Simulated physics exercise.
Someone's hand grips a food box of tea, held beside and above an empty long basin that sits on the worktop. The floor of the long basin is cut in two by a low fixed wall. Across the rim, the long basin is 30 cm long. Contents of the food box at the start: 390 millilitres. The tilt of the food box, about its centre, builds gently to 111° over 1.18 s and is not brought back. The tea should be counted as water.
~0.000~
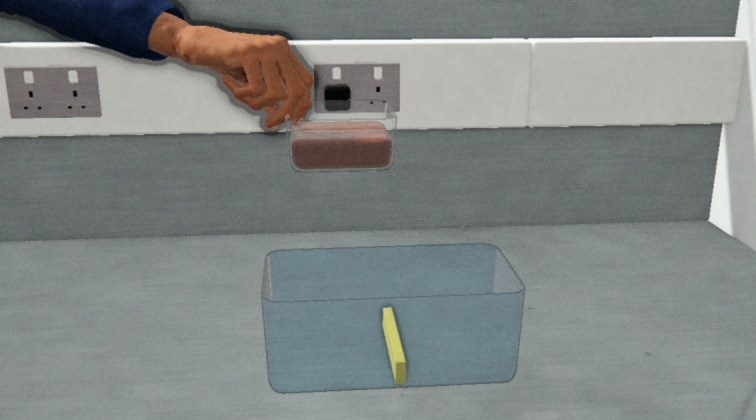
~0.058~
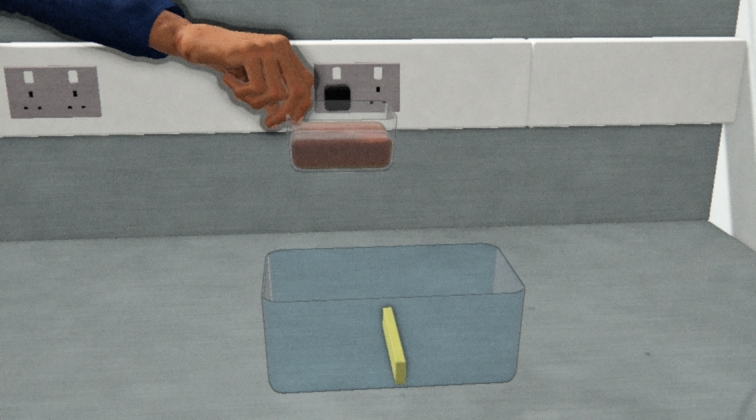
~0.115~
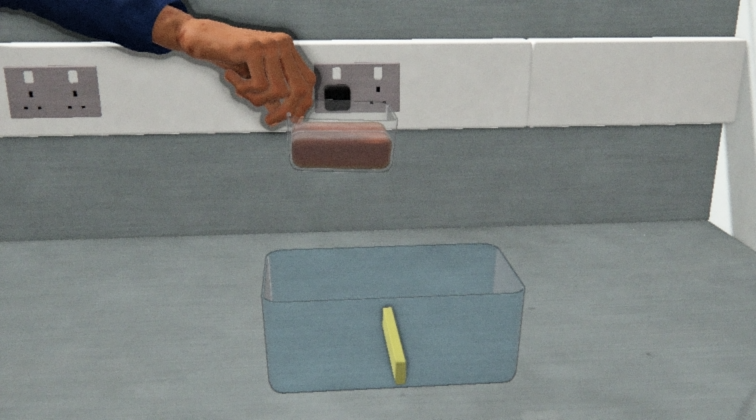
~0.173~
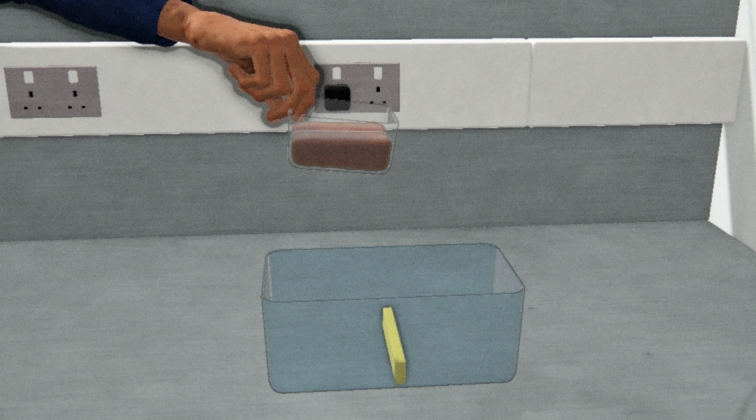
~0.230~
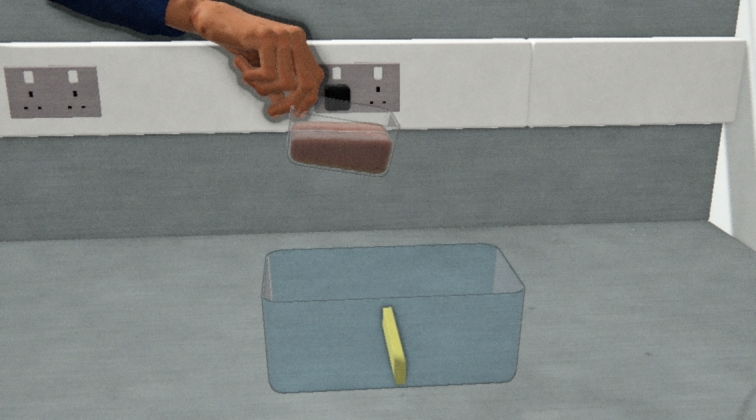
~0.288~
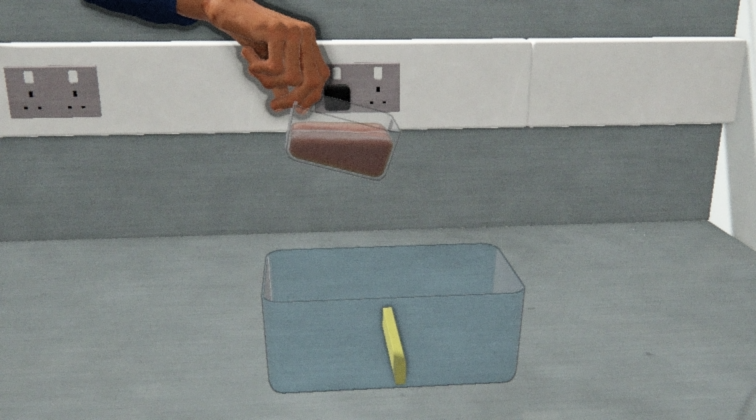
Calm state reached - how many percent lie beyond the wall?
85 percent, roughly.
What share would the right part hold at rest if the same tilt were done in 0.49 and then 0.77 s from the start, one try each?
The first try gives around 75 percent, the second around 80 percent.
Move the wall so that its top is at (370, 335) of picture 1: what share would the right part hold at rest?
Then roughly 90 per cent would end up there.
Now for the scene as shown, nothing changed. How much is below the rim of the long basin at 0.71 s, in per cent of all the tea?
The basin holds roughly 12 in a hundred parts at that moment.
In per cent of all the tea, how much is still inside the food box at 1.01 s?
Share remaining: Approx. 6 %.
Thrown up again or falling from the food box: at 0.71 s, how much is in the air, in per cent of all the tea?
Estimate: About 42 % of all of it.
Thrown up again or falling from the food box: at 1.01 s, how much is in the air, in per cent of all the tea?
Around 14 percent of the liquid.
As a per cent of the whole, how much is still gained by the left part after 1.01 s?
I'd say near 7 percent.
By 0.71 s the tilt is 72° and 46 per cent is still to pour, 0 is left of the wall and 13 right of it.
By 1.01 s the tilt is 106° and 6 per cent is still to pour, 6 is left of the wall and 74 right of it.
By 1.33 s the tilt is 111° and 0 per cent is still to pour, 13 is left of the wall and 85 right of it.
By 1.68 s the tilt is 111° and 0 per cent is still to pour, 12 is left of the wall and 85 right of it.
At rest 12 per cent lies left of the wall, 85 right of it and 2 outside.
